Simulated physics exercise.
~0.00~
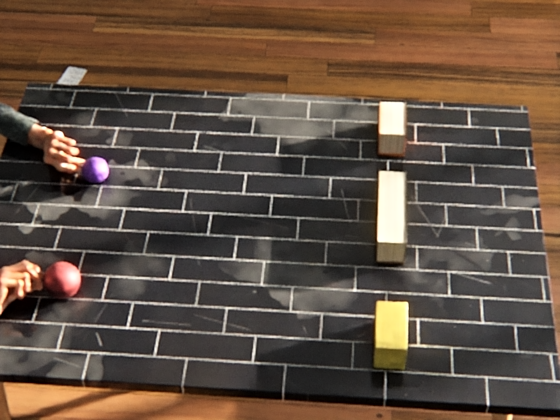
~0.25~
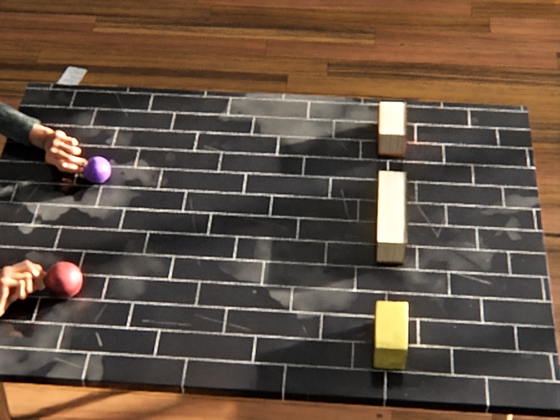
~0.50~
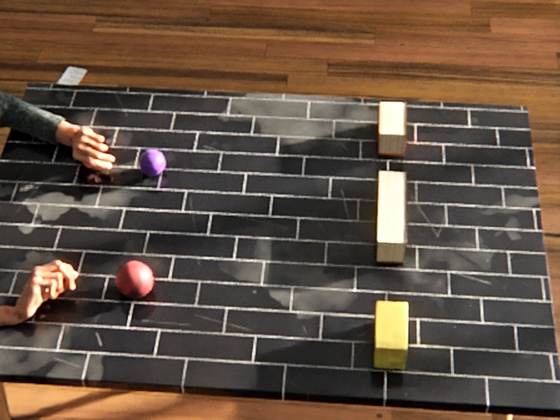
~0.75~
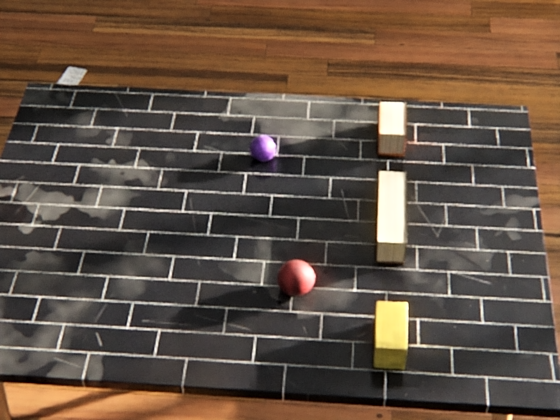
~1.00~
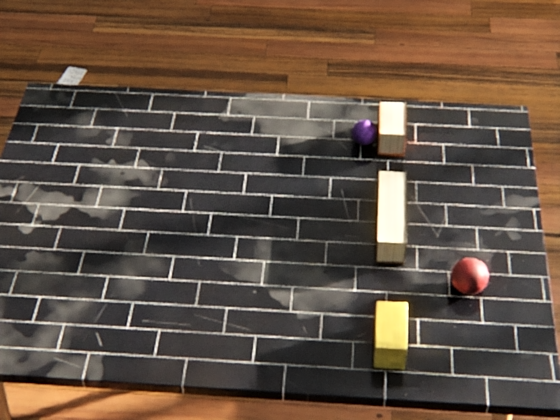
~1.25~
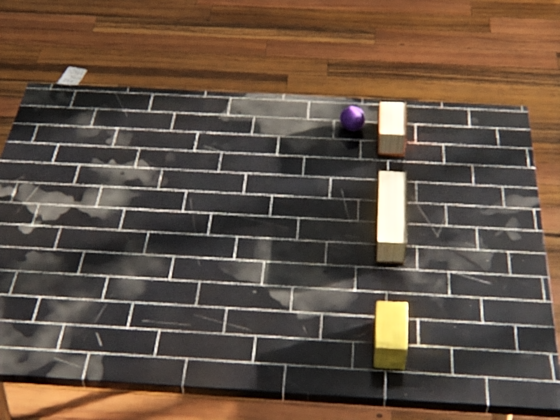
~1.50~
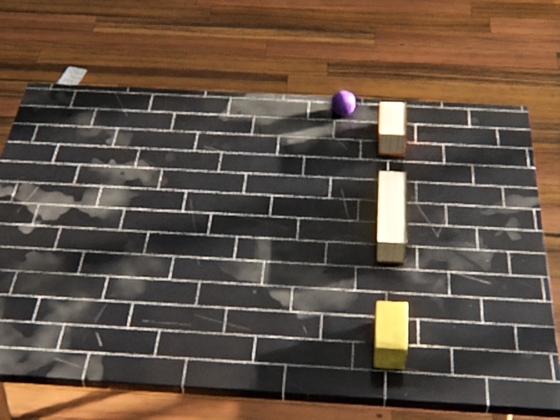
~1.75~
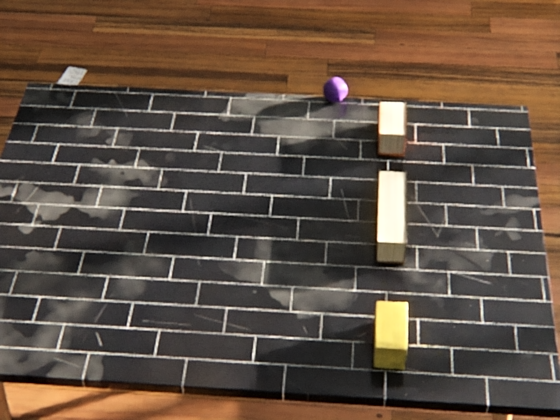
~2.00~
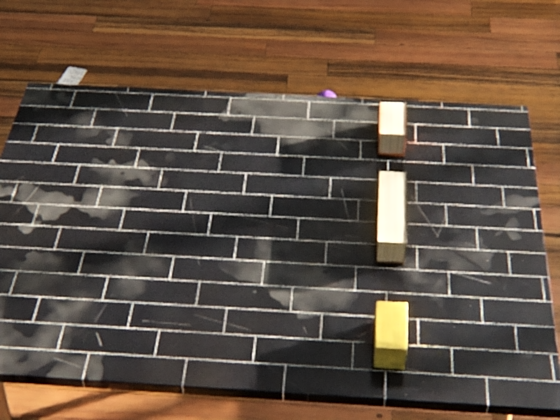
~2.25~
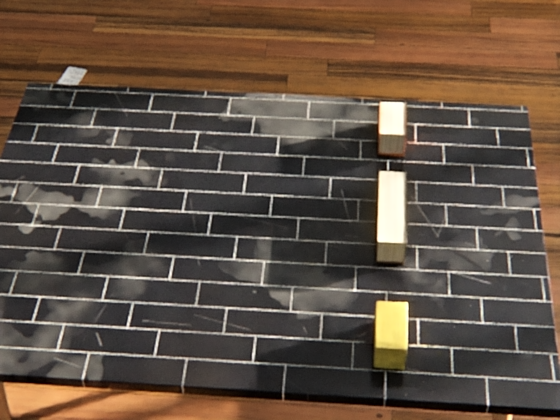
On a dark tiled tabletop, hands roll two balls rightward, the red passing between blocks, the purple rebounding and dropping off the far edge.
